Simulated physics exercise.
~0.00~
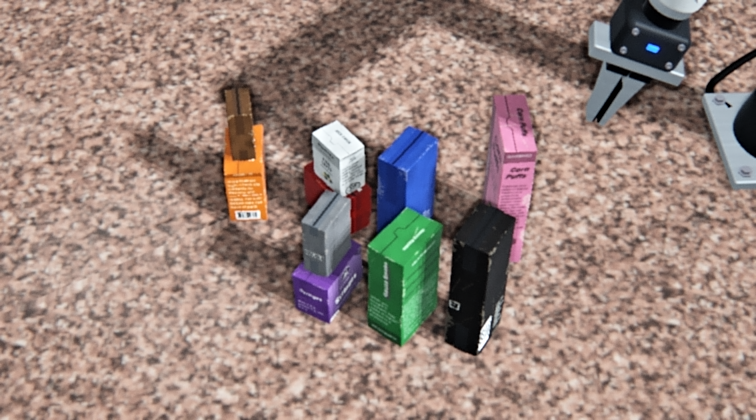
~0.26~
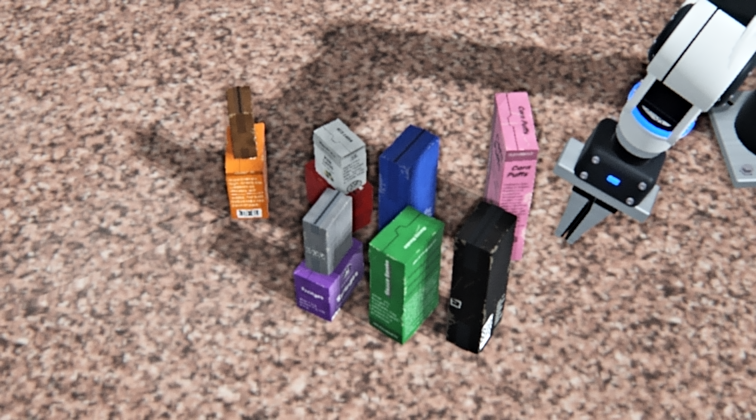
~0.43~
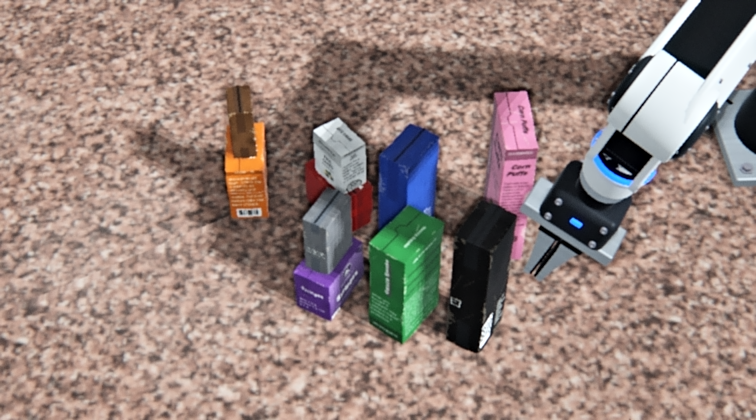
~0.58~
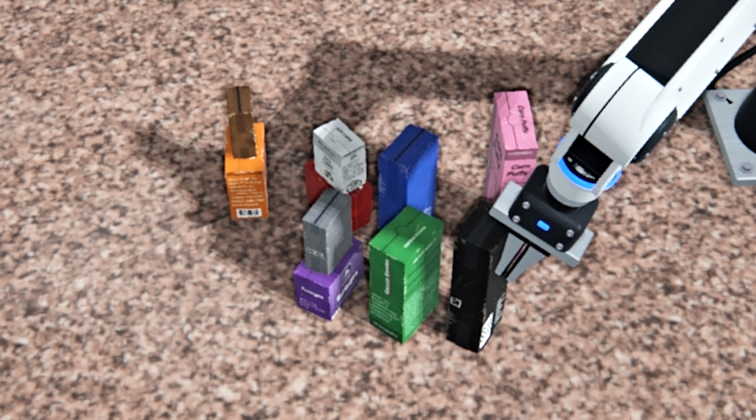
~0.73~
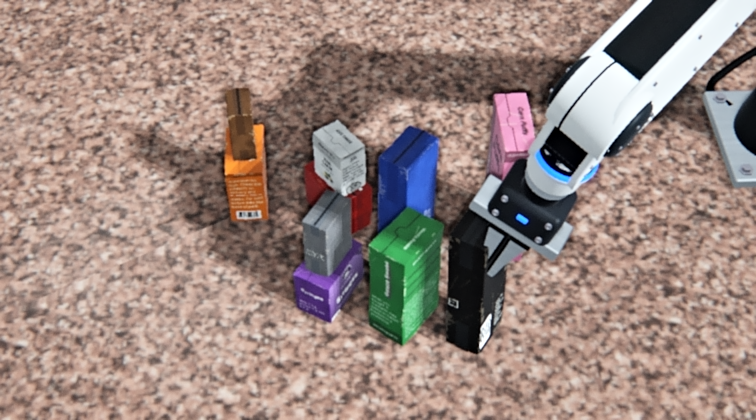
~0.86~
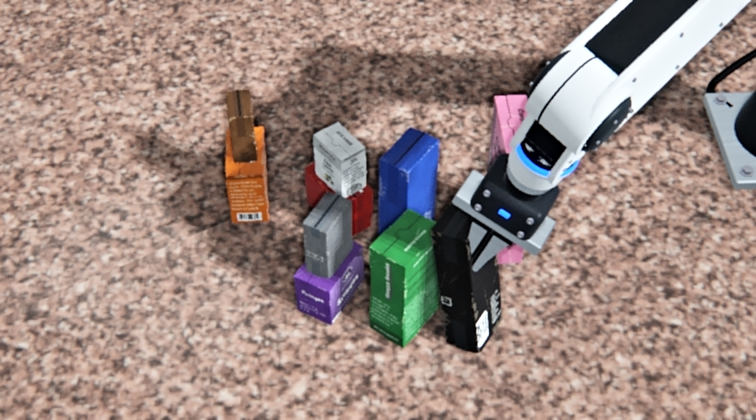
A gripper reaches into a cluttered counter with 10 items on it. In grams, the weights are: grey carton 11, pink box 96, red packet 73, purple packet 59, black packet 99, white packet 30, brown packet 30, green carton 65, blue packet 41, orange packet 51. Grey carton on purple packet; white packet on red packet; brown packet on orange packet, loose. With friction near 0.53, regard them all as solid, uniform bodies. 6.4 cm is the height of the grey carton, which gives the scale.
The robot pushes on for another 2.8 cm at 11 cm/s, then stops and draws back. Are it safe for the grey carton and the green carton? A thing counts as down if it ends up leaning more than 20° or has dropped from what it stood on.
In order: The grey carton loses its balance; the green carton loses its balance.
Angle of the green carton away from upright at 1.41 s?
Tilt: Around 40°.
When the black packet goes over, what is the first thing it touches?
That would be the green carton.
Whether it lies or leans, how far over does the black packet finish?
It comes to rest some 40° from upright.
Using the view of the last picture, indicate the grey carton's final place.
It ends up around (280, 253).
Around 1.11 s, green carton and black packet touch at 0.90 s; off upright black packet 22°, green carton 13°.
Around 1.41 s, grey carton and green carton touch at 1.18 s; purple packet and green carton touch at 1.28 s; off upright grey carton 54°, black packet 42°, green carton 40°.
Around 1.86 s, off upright grey carton 81°, black packet 42°, green carton 41°.
At rest, past 20° or fallen, black packet, green carton and grey carton. Standing, pink box, blue packet, purple packet, red packet, orange packet, brown packet and white packet.
